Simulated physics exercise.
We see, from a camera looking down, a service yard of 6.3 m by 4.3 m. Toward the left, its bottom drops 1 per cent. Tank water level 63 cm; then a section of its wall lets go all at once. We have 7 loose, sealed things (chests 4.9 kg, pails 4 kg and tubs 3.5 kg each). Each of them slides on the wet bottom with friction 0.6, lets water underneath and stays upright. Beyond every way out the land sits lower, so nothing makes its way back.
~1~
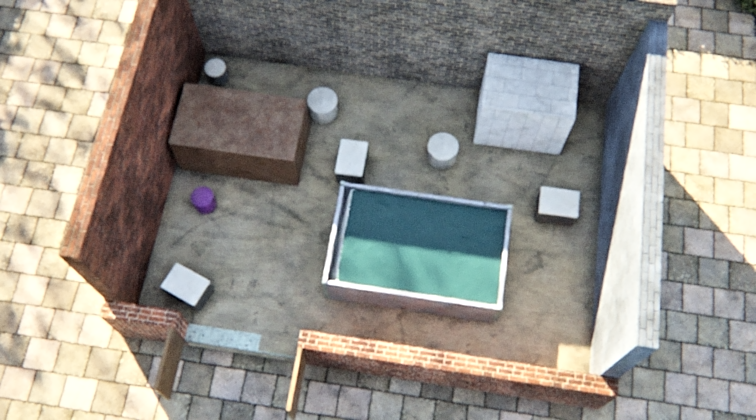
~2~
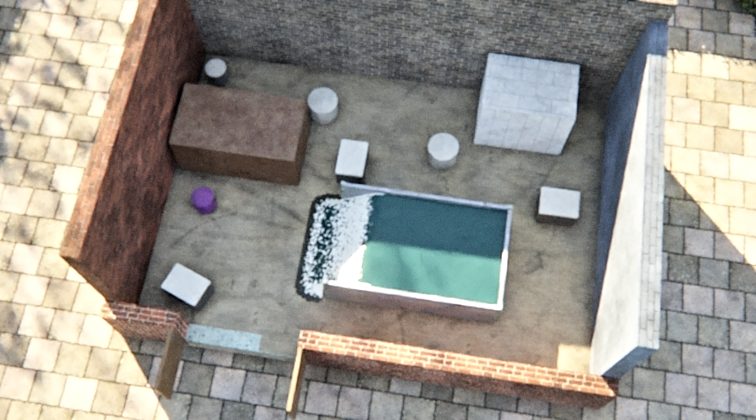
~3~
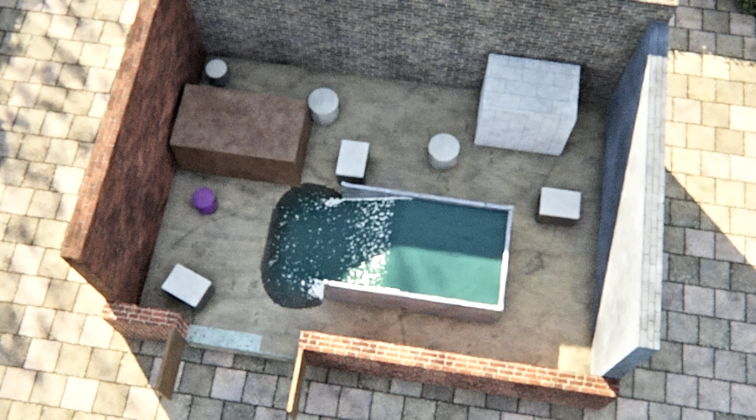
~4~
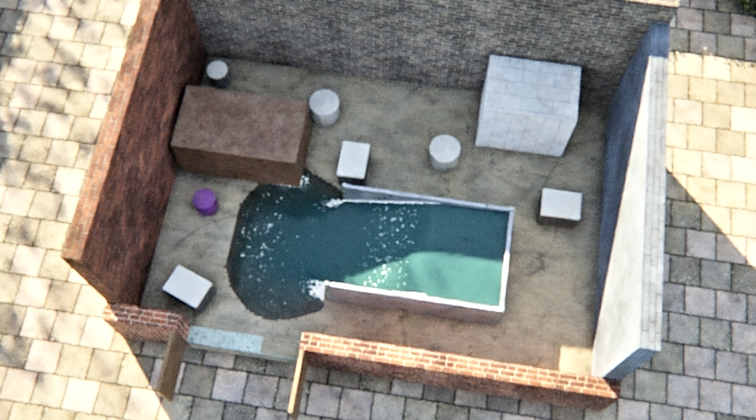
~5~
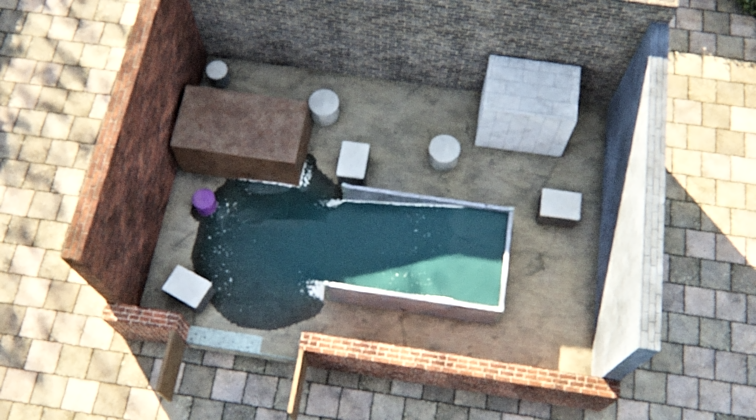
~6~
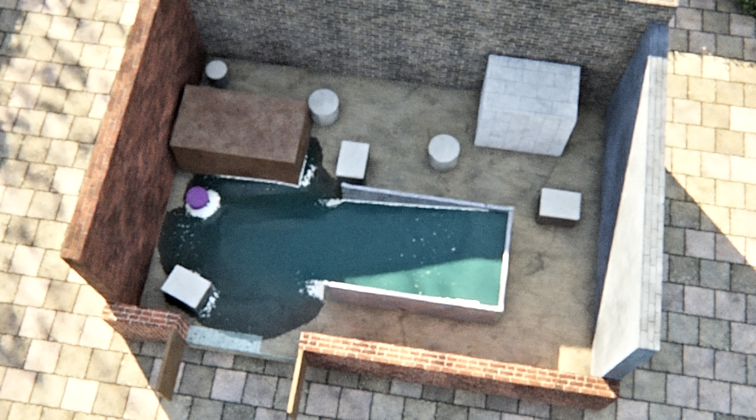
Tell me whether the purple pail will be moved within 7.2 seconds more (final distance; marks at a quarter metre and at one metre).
My guess: The purple pail ends up over a metre off.
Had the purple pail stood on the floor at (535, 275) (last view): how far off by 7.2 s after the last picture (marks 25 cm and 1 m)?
As it turns out, it barely budges.
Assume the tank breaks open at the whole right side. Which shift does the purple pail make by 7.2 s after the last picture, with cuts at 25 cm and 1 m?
Under that change, the purple pail covers a big distance.
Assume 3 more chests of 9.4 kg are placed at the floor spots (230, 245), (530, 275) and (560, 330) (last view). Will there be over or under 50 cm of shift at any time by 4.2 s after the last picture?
Spot by spot, in turn: Exceeds it, falls short, falls short.
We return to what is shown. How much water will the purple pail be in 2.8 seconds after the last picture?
Around 25 cm.
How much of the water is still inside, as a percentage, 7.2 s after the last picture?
About 60 in a hundred parts of the water.
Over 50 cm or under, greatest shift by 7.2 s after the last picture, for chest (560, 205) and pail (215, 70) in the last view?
Within the limit, then within the limit.
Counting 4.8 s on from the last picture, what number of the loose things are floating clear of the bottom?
Then: 2.
Then, 0.9 s after the last picture the purple pail is near (176, 185), 0.4 m from its start, afloat; 0 of 7 are out; 2 afloat.
Then, 2.8 s after the last picture the purple pail is near (207, 283), 1.4 m from its start, afloat; 1 of 7 are out; 2 afloat.
Then, 4.8 s after the last picture the purple pail has gone out; 2 of 7 are out; 2 afloat.
Then, 7.2 s after the last picture the purple pail has gone out; 2 of 7 are out; 2 afloat.
